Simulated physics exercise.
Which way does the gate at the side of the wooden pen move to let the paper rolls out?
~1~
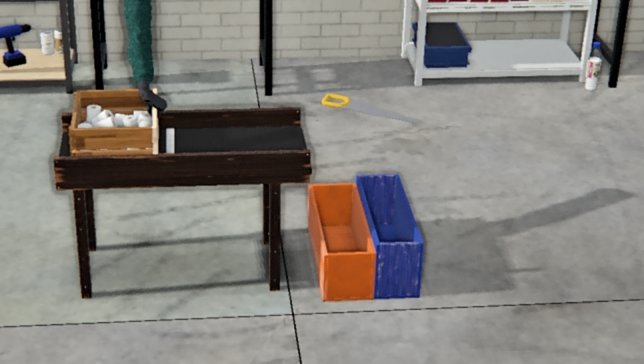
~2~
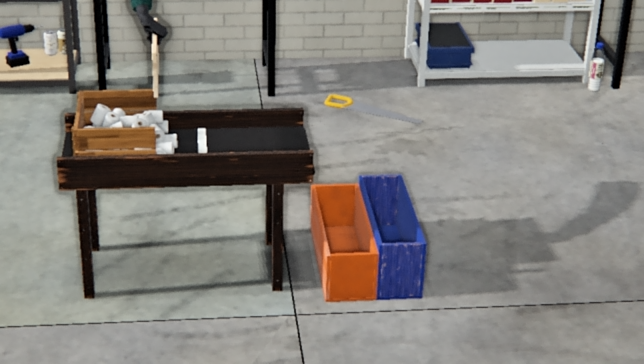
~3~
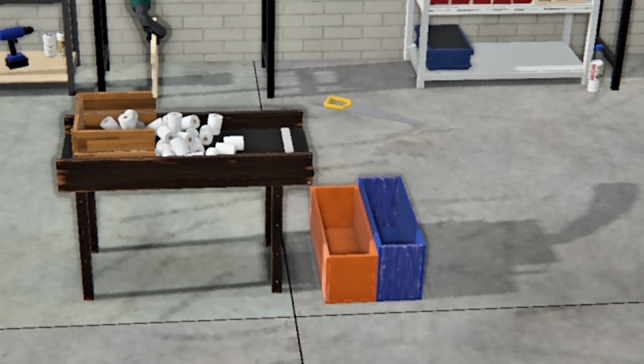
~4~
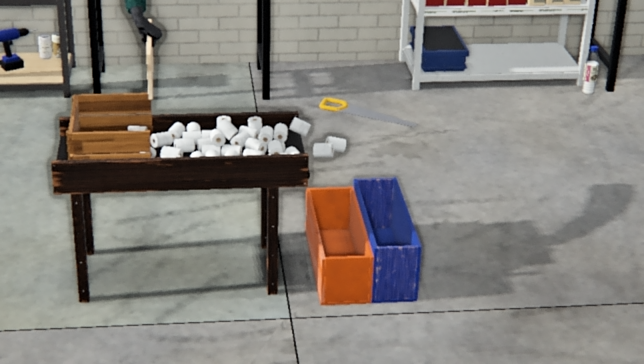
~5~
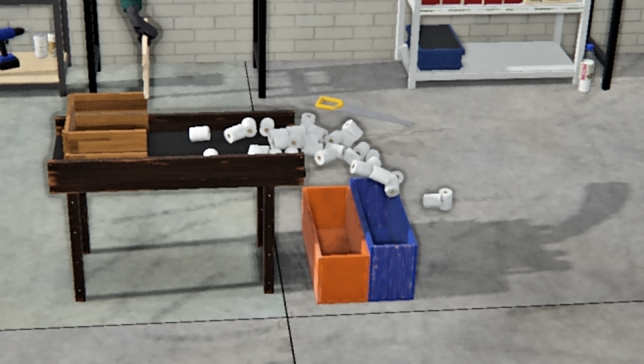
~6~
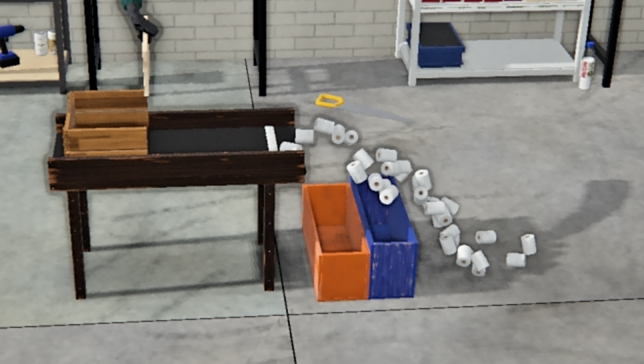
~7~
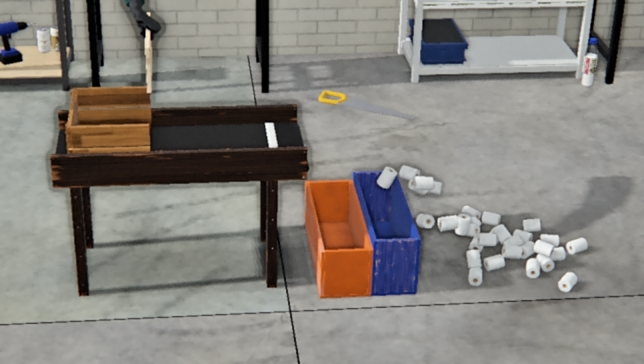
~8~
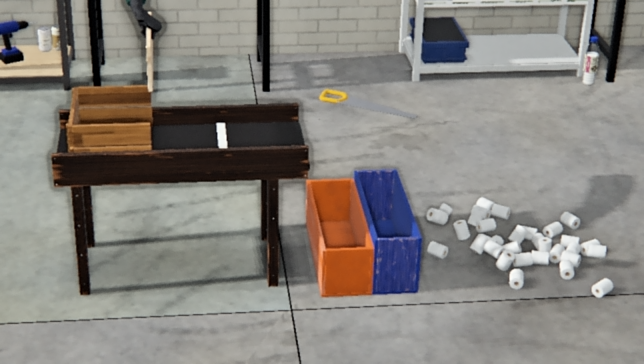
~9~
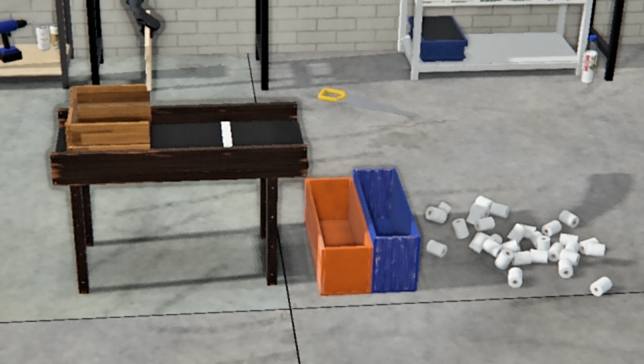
The gate moves up, and it stays raised above the belt while the rolls travel out of the pen.
